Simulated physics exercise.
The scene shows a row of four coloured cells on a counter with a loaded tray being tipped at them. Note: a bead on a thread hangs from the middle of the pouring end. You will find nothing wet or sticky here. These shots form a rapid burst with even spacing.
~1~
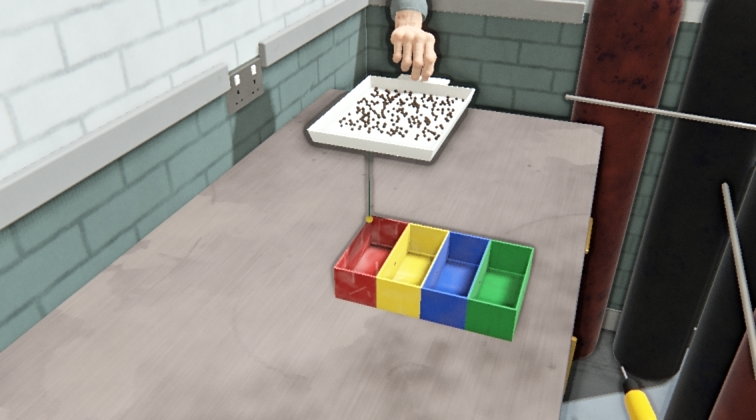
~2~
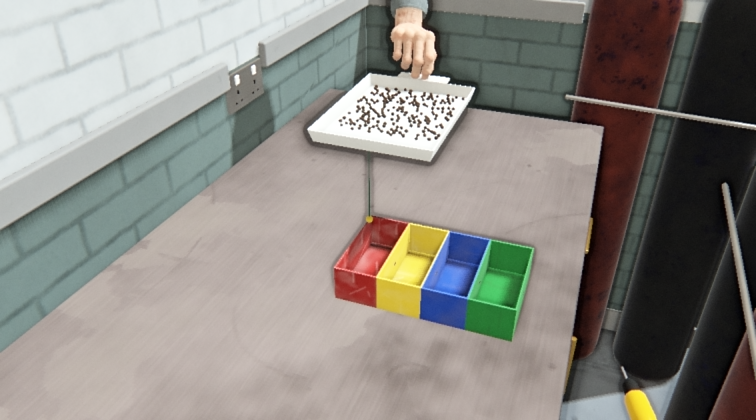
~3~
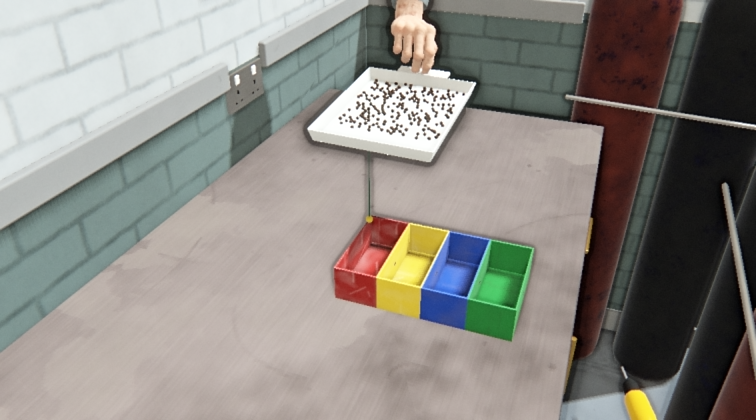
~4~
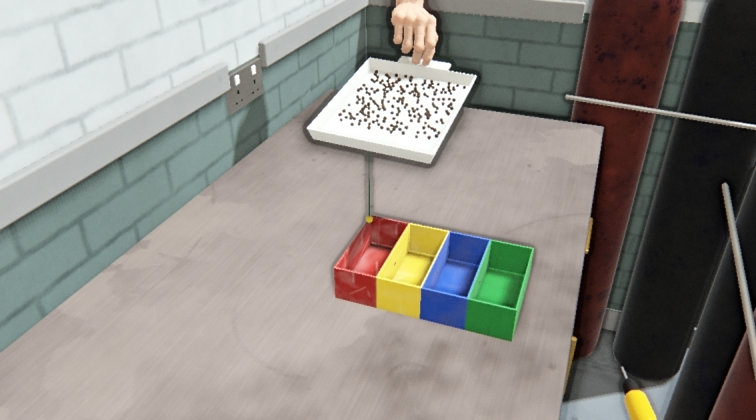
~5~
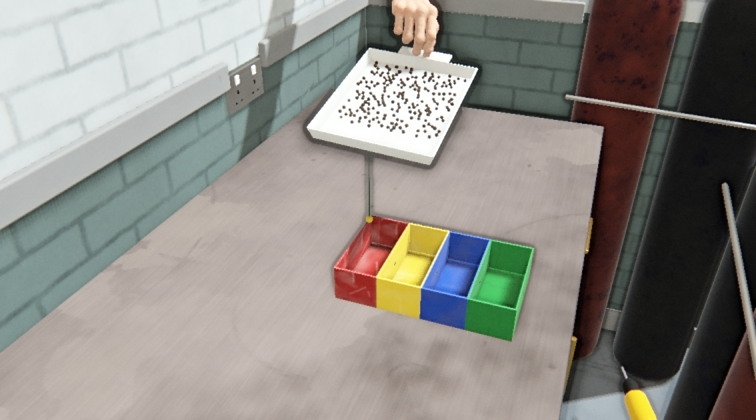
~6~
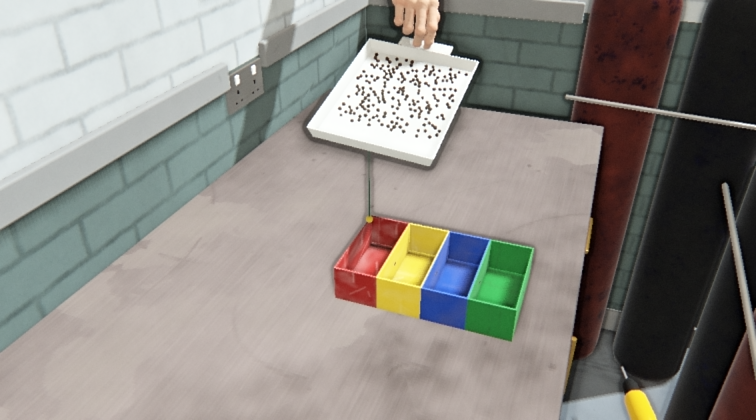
A hand held a white tray of small dark berries above a row of red, yellow, blue and green cells, then slowly raised its back edge, tipping it toward the front right corner.
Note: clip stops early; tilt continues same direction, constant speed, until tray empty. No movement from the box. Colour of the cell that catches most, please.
The colour is yellow.
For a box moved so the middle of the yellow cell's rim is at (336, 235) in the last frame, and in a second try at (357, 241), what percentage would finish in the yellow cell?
0 %, then 0 %.
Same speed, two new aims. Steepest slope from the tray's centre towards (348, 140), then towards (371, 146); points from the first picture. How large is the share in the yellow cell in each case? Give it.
The first try yields 0 percent and the second 10 percent.
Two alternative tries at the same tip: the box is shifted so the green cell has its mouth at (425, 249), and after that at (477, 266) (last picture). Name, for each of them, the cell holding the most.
The cell in green first, that blue cell second.
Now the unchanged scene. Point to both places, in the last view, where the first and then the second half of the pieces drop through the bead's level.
Early-half point (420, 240); late-half point (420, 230).
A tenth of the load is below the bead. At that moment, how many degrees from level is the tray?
Roughly 75 degrees.
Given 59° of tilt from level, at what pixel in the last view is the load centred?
Its middle sits at about pixel (409, 155).
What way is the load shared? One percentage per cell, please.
Red cell: Around 10 percent; yellow cell: Around 90 percent; blue cell: Around 0 percent; green cell: Around 0 percent.
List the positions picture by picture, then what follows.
The first frame shows corners of the pouring end at (313, 129) and (430, 148), level; middle of the load at (402, 113), allspice berries; bead on its thread at (369, 219); red cell at (356, 284); yellow cell at (398, 295); blue cell at (443, 306); green cell at (490, 317).
The second frame shows corners of the pouring end at (313, 129) and (430, 148), level; middle of the load at (402, 112).
The third frame shows corners of the pouring end at (313, 128) and (430, 150), tipped barely, lowest at the right corner; middle of the load at (402, 108).
The fourth frame shows corners of the pouring end at (313, 127) and (430, 151), tipped a little, lowest at the right corner; middle of the load at (402, 103).
The fifth frame shows corners of the pouring end at (312, 126) and (430, 153), tipped a little, lowest at the right corner; middle of the load at (403, 98).
The sixth frame shows corners of the pouring end at (312, 126) and (430, 155), tipped clearly, lowest at the right corner; middle of the load at (403, 94); red cell at (356, 284); yellow cell at (398, 295); blue cell at (443, 306); green cell at (490, 317).
Soon after the last picture, tray tipped steeply; nearly all on the tray; a stray few in the yellow cell; a stray few in the blue cell; a small part falling or outside the box.
A little later, tray tipped right over; about a third on the tray; about a third in the yellow cell; a stray few in the red cell; a stray few in the blue cell; about a quarter falling or outside the box.
Later still, tray tipped past a quarter turn; most in the yellow cell; a small part in the red cell; a stray few in the blue cell.
At rest, tray tipped past a quarter turn; most in the yellow cell; a small part in the red cell; a stray few in the blue cell; none in the green cell.
